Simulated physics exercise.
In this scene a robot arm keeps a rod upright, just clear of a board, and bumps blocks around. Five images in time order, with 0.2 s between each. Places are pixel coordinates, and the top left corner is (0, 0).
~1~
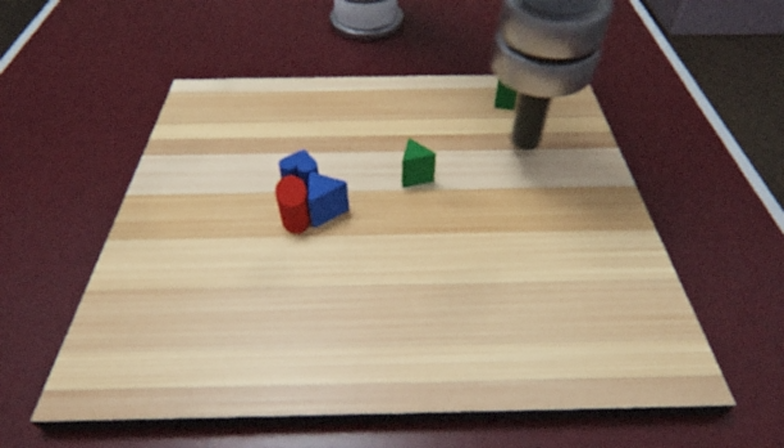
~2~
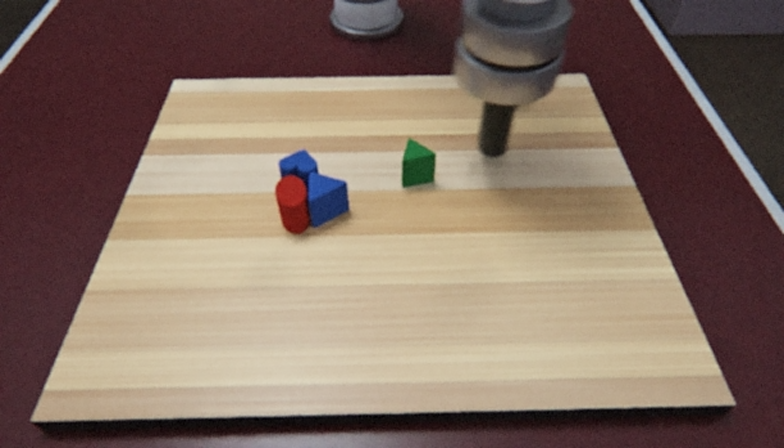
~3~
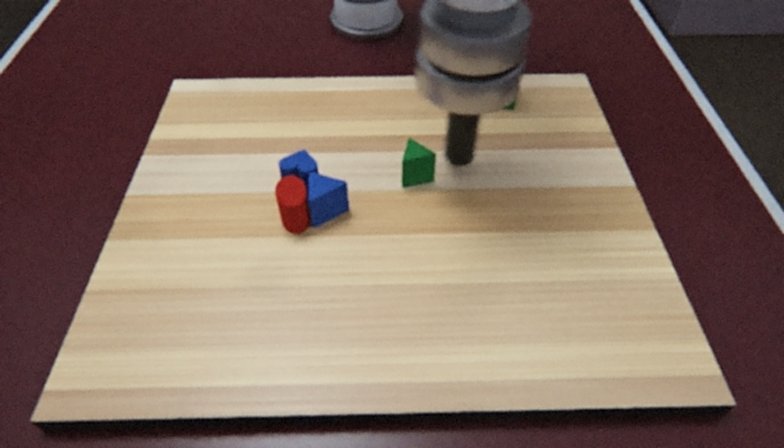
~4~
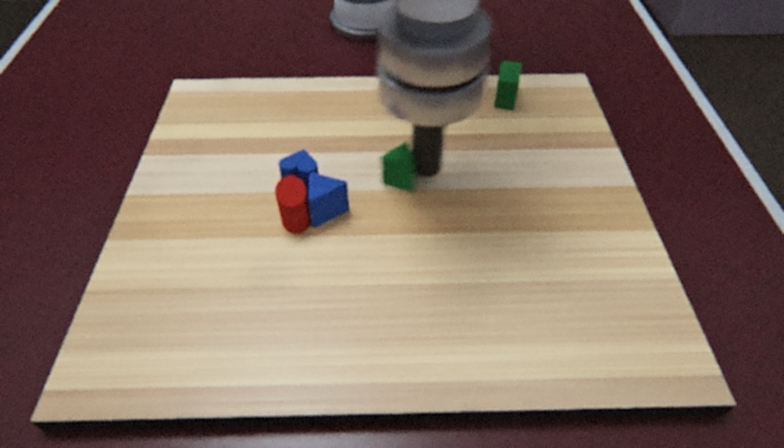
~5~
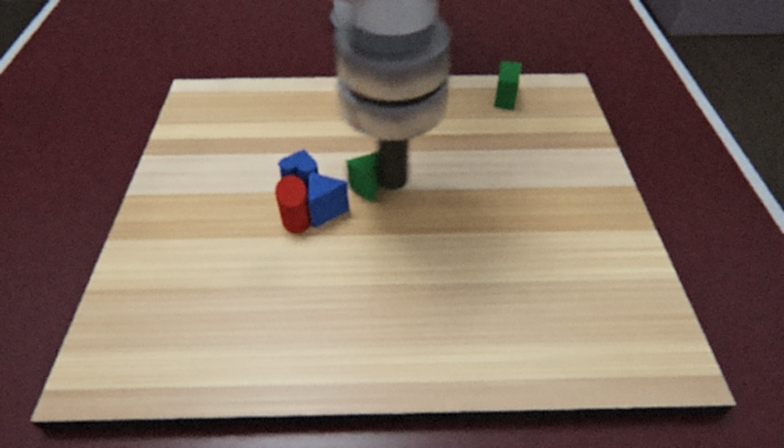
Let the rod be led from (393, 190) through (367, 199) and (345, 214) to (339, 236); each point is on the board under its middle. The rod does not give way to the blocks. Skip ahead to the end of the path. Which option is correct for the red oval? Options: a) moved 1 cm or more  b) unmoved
I'll go with a - moved 1 cm or more.
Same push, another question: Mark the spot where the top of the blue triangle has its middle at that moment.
(303, 210)
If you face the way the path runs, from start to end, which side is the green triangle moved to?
It gets pushed right.
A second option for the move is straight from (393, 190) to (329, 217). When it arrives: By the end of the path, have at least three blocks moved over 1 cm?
In short: Yes.
The first path, step by step. Halfway along, rod at (353, 194); red oval at (287, 191); blue heart-shaped block at (291, 160); blue triangle at (317, 188); green triangle at (330, 165).
At the end, rod at (337, 225); red oval at (277, 191), turned 35° clockwise; blue heart-shaped block at (291, 160); blue triangle at (303, 210), turned 75° clockwise; green triangle at (328, 166), turned 20° clockwise.
